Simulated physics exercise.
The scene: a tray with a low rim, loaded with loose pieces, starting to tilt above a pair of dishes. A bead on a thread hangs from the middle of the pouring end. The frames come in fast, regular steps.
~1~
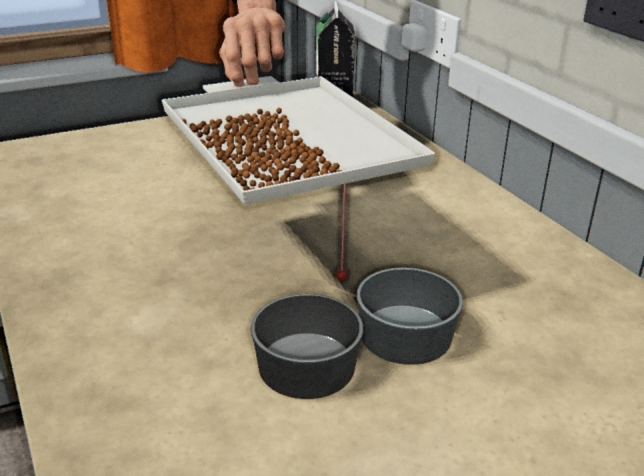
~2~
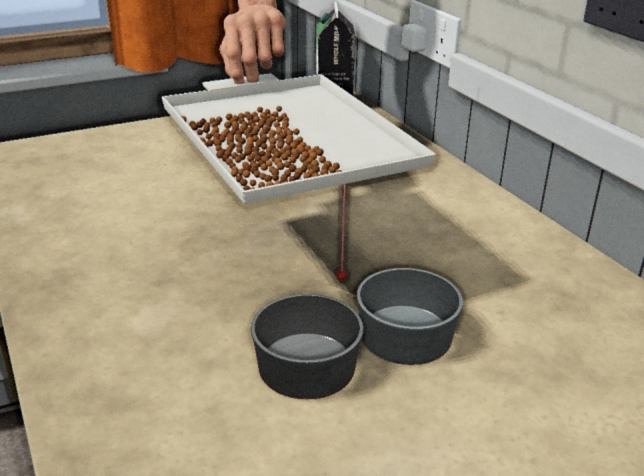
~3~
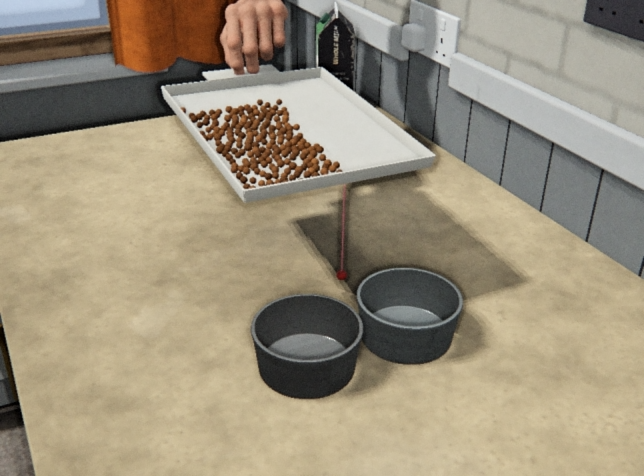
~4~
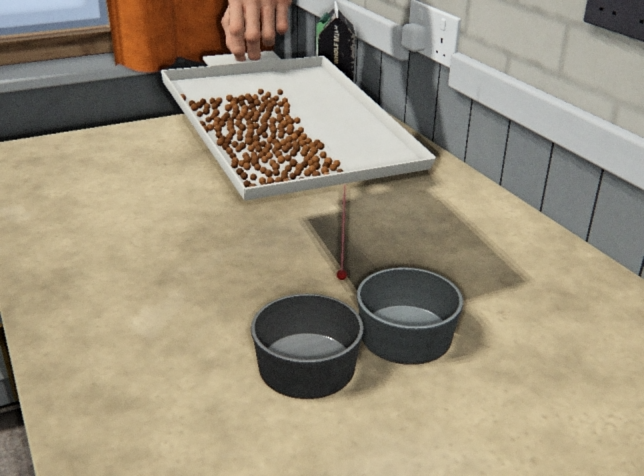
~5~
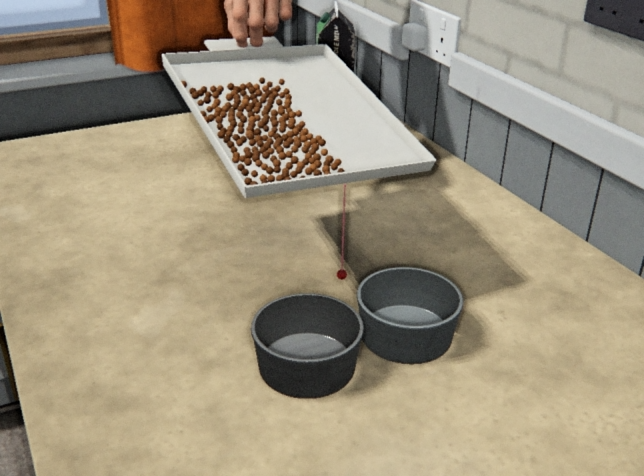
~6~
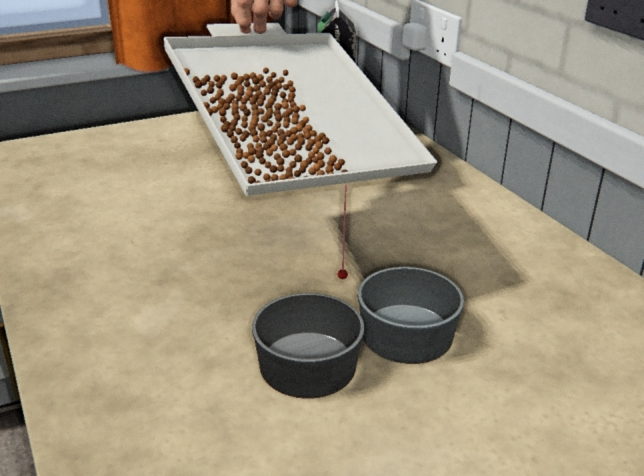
A hand gradually tilts a pale tray of brown balls above two dark dishes.
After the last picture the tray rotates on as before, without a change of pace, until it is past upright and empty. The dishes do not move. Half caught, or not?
In the dishes lies more than half of it.
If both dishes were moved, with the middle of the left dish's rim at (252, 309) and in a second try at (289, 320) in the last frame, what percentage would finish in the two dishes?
Near 30 % and 70 %.
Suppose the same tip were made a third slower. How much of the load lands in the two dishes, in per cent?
About 80 per cent.
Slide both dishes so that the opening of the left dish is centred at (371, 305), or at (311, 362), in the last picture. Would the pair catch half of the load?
First above a half, then under half.
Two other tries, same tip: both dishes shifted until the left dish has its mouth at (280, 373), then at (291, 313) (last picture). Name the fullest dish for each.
At the first place right, at the second the right dish.
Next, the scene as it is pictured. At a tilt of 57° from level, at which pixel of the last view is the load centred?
At about (349, 153).
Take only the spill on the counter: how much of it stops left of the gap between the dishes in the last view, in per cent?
Roughly 0 in a hundred.
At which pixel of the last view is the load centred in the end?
At about (409, 328).
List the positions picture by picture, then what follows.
Corners of the pouring end at (245, 191) and (432, 153), level; middle of the load at (264, 148), cereal balls; left dish at (331, 374); right dish at (436, 341); bead on its thread at (342, 275), in the first picture.
Corners of the pouring end at (245, 191) and (432, 153), level; middle of the load at (264, 146), in the second picture.
Corners of the pouring end at (245, 189) and (432, 155), tipped barely, lowest at the right corner; middle of the load at (264, 142), in the third picture.
Corners of the pouring end at (246, 187) and (433, 157), tipped a little, lowest at the right corner; middle of the load at (265, 135), in the fourth picture.
Corners of the pouring end at (247, 185) and (433, 159), tipped a little, lowest at the right corner; middle of the load at (266, 129), in the fifth picture.
Corners of the pouring end at (249, 184) and (434, 161), tipped clearly, lowest at the right corner; middle of the load at (270, 123); left dish at (332, 373); right dish at (437, 340), in the sixth picture.
Soon, tray tipped steeply; nearly all on the tray; a stray few in the air.
A while on, tray tipped right over; nearly all on the tray; a stray few in the right dish; a stray few outside both; a stray few in the air.
Towards the end, tray tipped past a quarter turn; a small part in the left dish; about two thirds in the right dish; about a quarter outside both.
Finally, tray tipped past a quarter turn; a small part in the left dish; about two thirds in the right dish; about a quarter outside both.
